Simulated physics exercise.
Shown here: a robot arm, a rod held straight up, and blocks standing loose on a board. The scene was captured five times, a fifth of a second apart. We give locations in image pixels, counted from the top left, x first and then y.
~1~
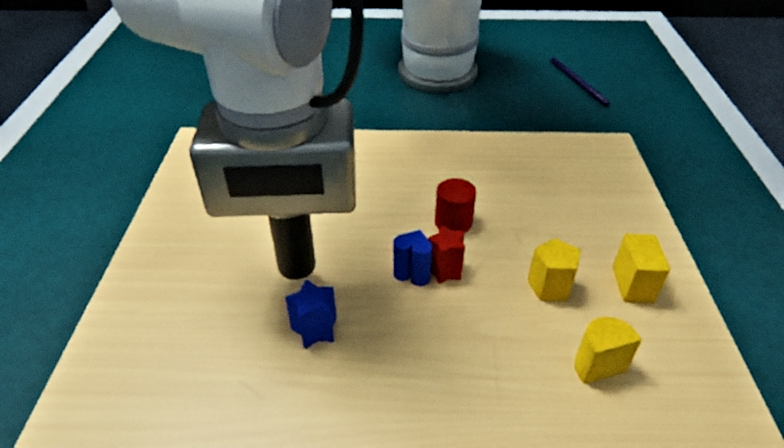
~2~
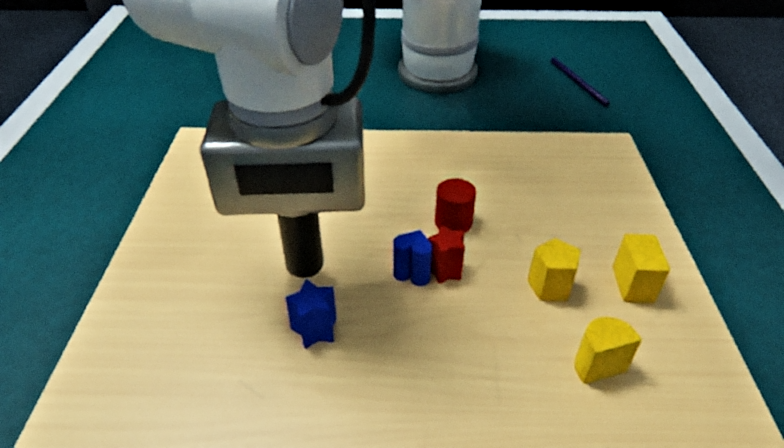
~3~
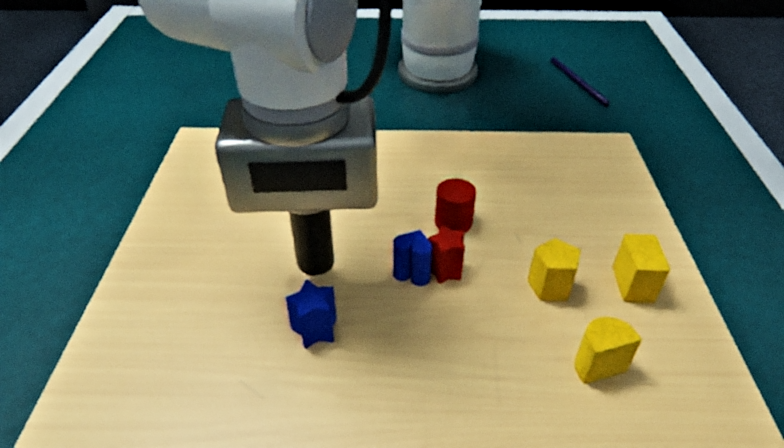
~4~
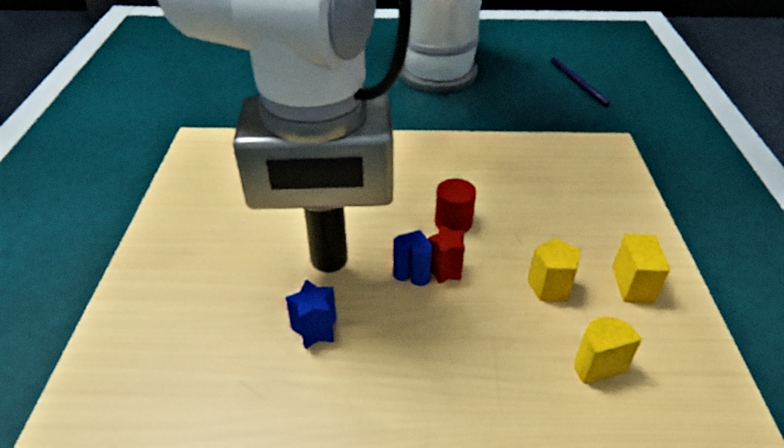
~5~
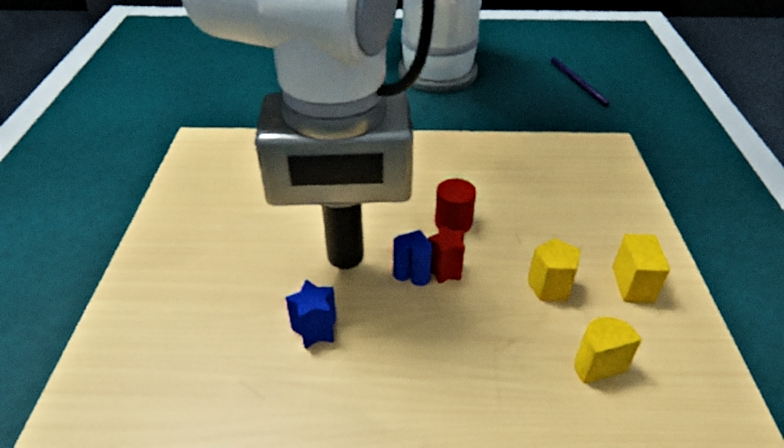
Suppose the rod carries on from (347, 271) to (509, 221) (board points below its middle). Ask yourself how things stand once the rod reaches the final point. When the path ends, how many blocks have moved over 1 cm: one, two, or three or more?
The count is one.
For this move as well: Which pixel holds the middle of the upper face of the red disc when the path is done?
I'd expect the centre of its top face to be at (475, 174).
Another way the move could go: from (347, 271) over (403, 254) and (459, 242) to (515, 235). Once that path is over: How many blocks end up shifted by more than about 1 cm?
The answer will be one.
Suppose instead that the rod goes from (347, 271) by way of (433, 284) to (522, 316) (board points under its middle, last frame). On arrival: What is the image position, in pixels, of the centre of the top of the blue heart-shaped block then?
Around (520, 253).
On the path given first. One third of the way, rod (405, 240); blue heart-shaped block (418, 243).
Two thirds of the way, rod (461, 223); blue heart-shaped block (418, 243); red disc (467, 181).
At the end, rod (512, 208); blue heart-shaped block (418, 243); red star-shaped block not moved; red disc (475, 174).
